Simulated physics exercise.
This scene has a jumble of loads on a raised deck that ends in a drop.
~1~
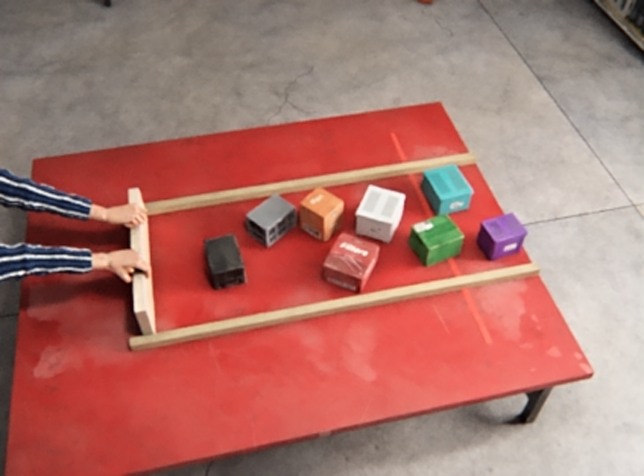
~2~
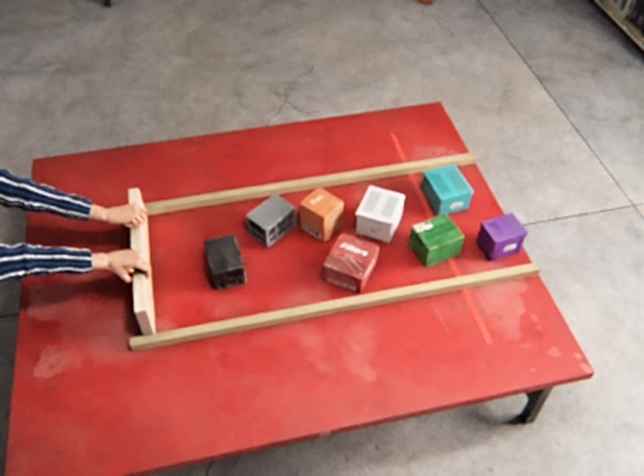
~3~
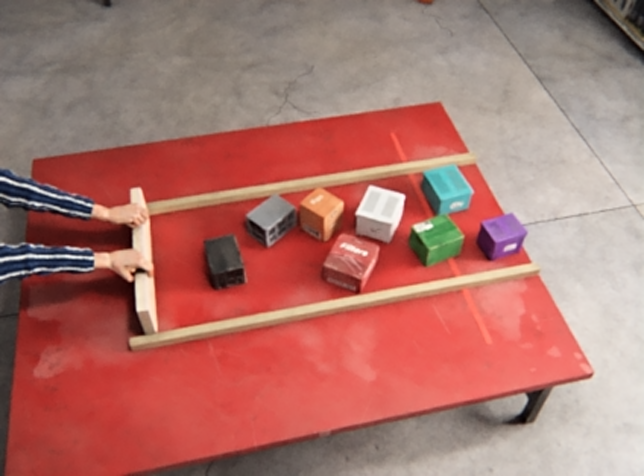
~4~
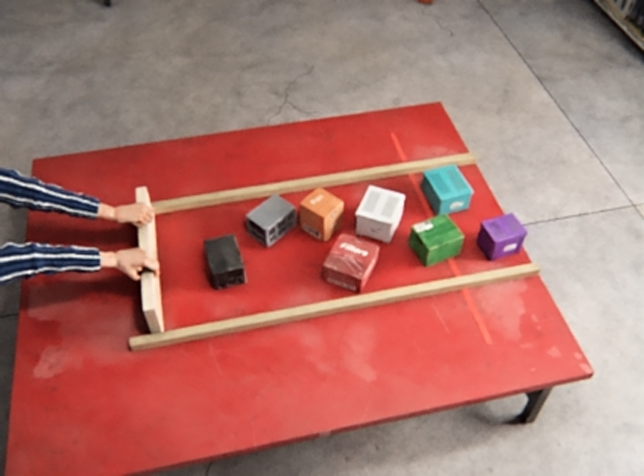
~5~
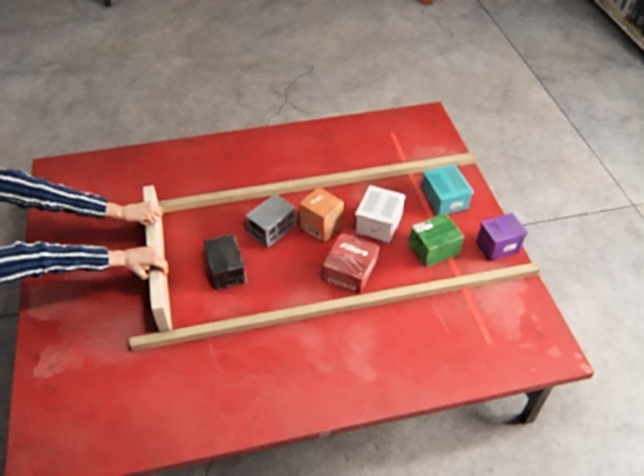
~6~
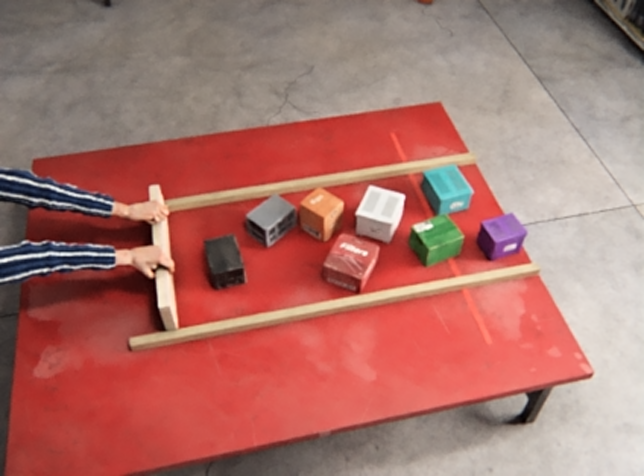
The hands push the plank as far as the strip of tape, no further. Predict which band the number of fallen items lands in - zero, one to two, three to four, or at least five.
Watching this, the number dropping off is one to two.
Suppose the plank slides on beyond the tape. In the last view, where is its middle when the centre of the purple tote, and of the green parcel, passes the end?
The purple tote gives roughly (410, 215), the green parcel roughly (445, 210).
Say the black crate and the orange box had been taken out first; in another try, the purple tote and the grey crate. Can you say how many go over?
Fallen: 1 in the first try, 1 in the other.
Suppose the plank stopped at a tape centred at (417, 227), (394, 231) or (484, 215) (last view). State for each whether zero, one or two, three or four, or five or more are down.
Well, it comes out as 1 or 2, none and 5 or more, in that order.
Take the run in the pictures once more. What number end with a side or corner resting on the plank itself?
Result: 3 in all.
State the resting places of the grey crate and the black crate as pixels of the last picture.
Grey crate: About (430, 176); black crate: About (452, 218).
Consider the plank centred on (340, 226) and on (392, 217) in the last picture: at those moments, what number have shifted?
Counts: 6 and 8.
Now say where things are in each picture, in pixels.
In the first picture, purple tote (501, 237); turquoise tote (446, 190); green parcel (436, 240); plank (141, 259); tape (434, 224).
In the second picture, turquoise tote (446, 190); red box (351, 263).
In the third picture, green parcel (436, 240); white tote (380, 215).
In the fourth picture, purple tote (501, 237); orange box (321, 215).
In the fifth picture, turquoise tote (446, 190); grey crate (271, 221).
In the sixth picture, purple tote (501, 237); turquoise tote (446, 190); green parcel (436, 240); plank (163, 256); tape (434, 224).
Soon after, none off yet; purple tote at rest near (501, 237); turquoise tote at rest near (446, 190); green parcel at rest near (436, 240).
In the end, the number that fall off is one or two; gone, purple tote.
